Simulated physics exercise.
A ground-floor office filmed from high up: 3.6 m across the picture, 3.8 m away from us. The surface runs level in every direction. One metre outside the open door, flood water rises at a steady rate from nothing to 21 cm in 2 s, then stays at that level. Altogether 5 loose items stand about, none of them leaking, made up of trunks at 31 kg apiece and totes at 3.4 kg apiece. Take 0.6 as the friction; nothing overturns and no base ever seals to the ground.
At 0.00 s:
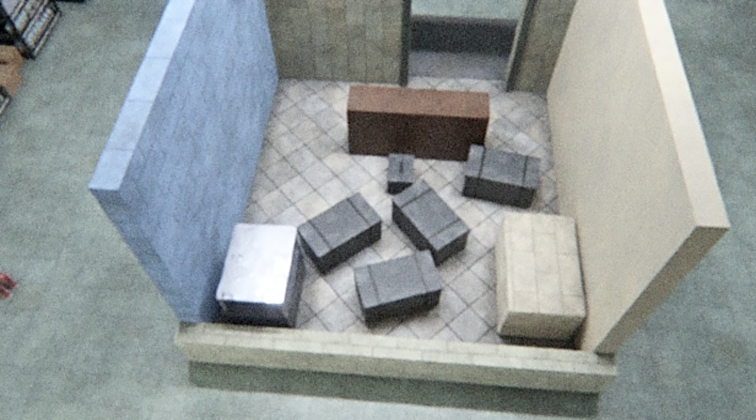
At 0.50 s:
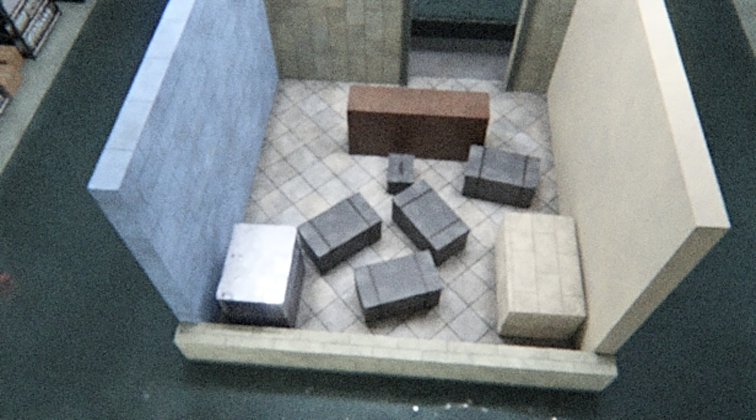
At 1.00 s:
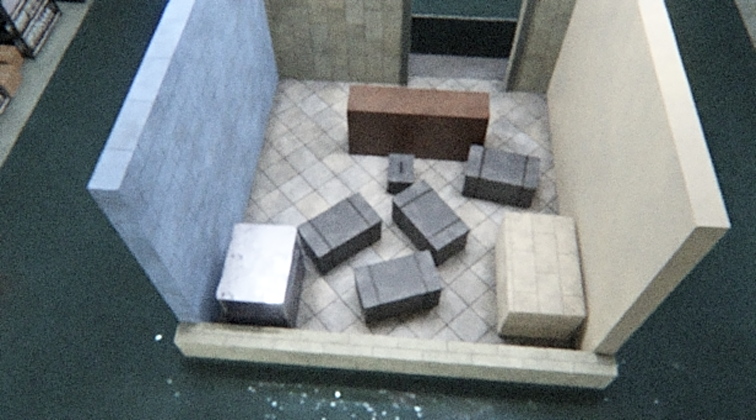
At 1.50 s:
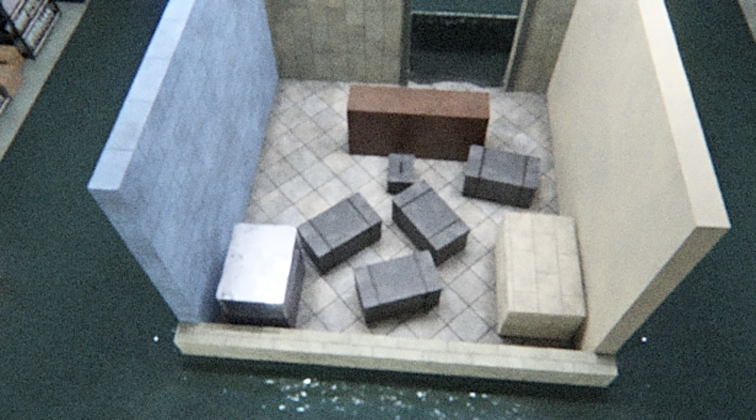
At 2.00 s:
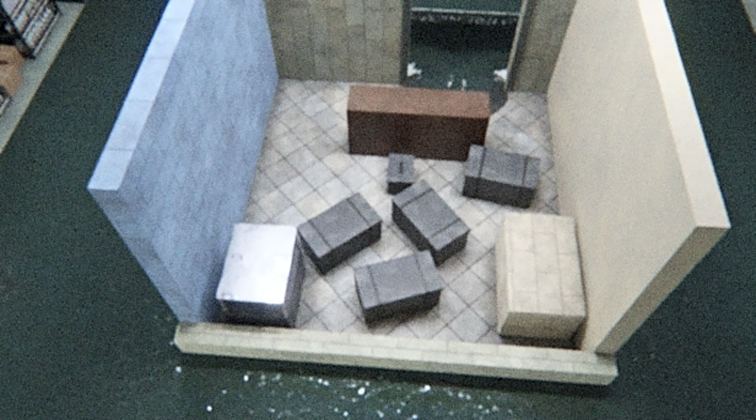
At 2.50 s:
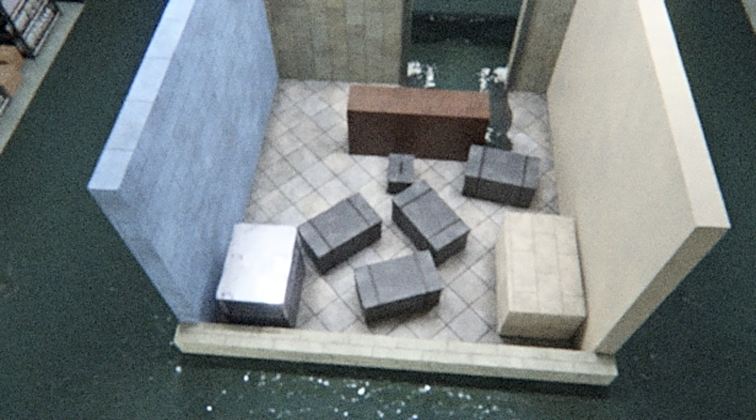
Dark water spreads around the walled room, then enters through the open doorway at the back.
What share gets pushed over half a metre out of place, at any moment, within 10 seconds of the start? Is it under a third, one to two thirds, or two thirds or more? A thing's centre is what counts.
I'd predict that a third up to two thirds of the things get moved that far.
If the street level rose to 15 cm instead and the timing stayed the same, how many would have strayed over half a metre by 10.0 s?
1.
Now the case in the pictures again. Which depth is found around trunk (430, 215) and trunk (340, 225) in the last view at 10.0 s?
I'd estimate 12 cm for the first and 11 cm for the second.
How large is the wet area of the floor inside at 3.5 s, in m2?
About 4.0 m2.
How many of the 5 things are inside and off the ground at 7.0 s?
The count is 1.
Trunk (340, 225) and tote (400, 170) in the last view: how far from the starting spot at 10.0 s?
They've ended up 10 cm and 50 cm away, in that order.
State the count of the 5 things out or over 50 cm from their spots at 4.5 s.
The answer is 0.
After 3.5 s 0 of 5 are over 50 cm from their spots; 0 afloat.
After 4.5 s 0 of 5 are over 50 cm from their spots; 0 afloat.
After 7.0 s 2 of 5 are over 50 cm from their spots; 1 afloat.
After 10.0 s 1 of 5 are over 50 cm from their spots, and 2 have been at some point; 5 afloat.
